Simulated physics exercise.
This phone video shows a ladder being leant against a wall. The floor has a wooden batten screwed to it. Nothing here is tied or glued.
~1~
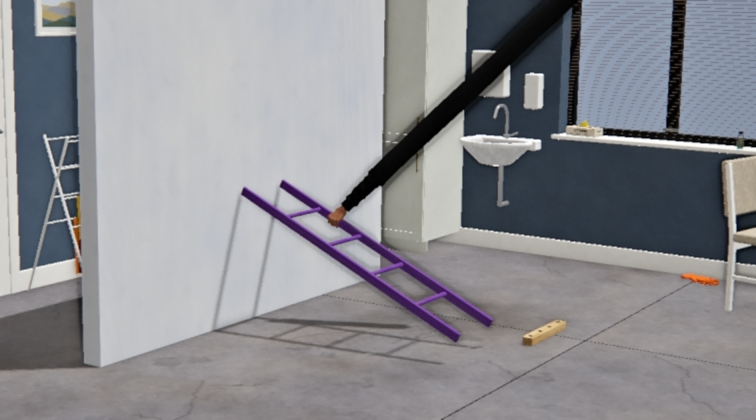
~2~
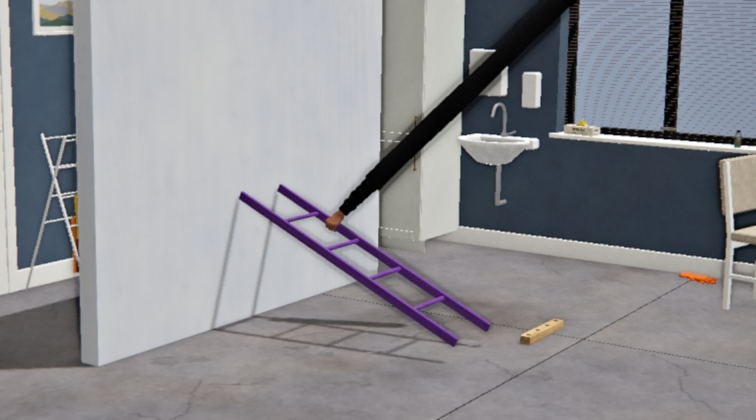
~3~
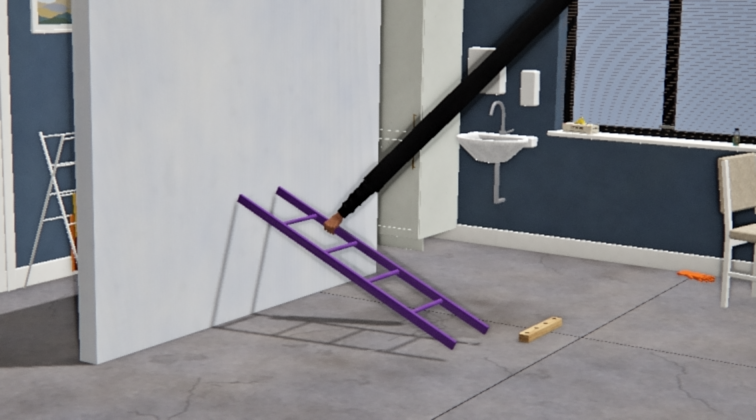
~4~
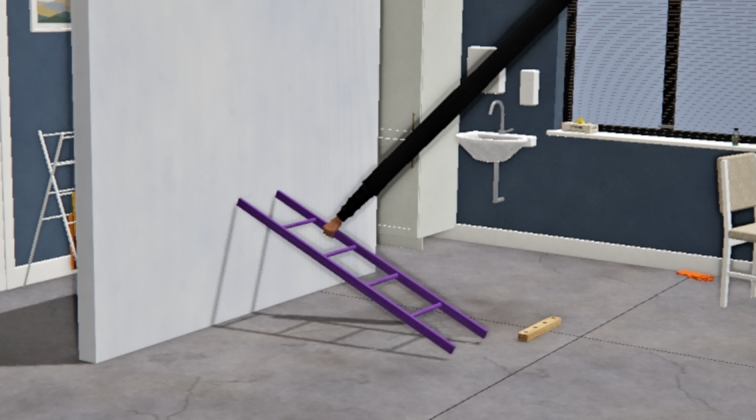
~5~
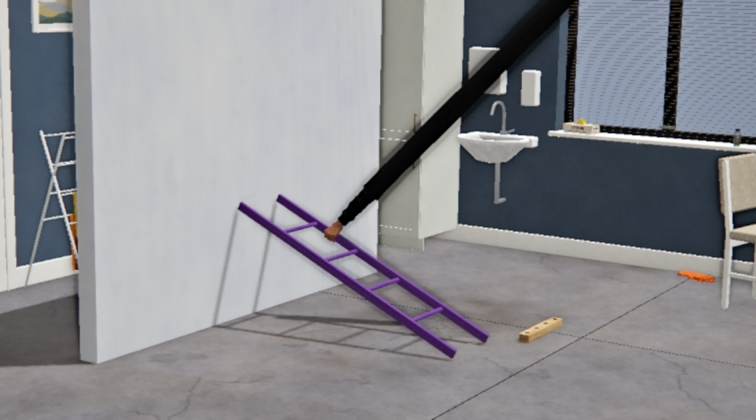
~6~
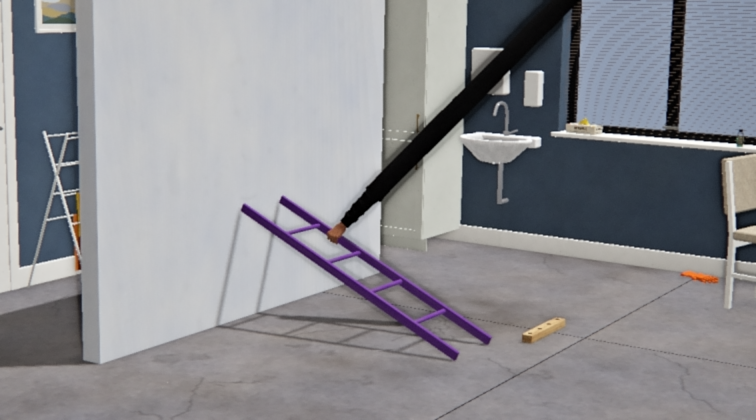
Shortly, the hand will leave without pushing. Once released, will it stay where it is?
No.
Then, 0.22 s later than the last frame, purple ladder tilted by 7° near (367, 288).
Then, 0.30 s later than the last frame, purple ladder tilted by 14° near (371, 306).
When it is over, the purple ladder slides out and falls, near (375, 330).
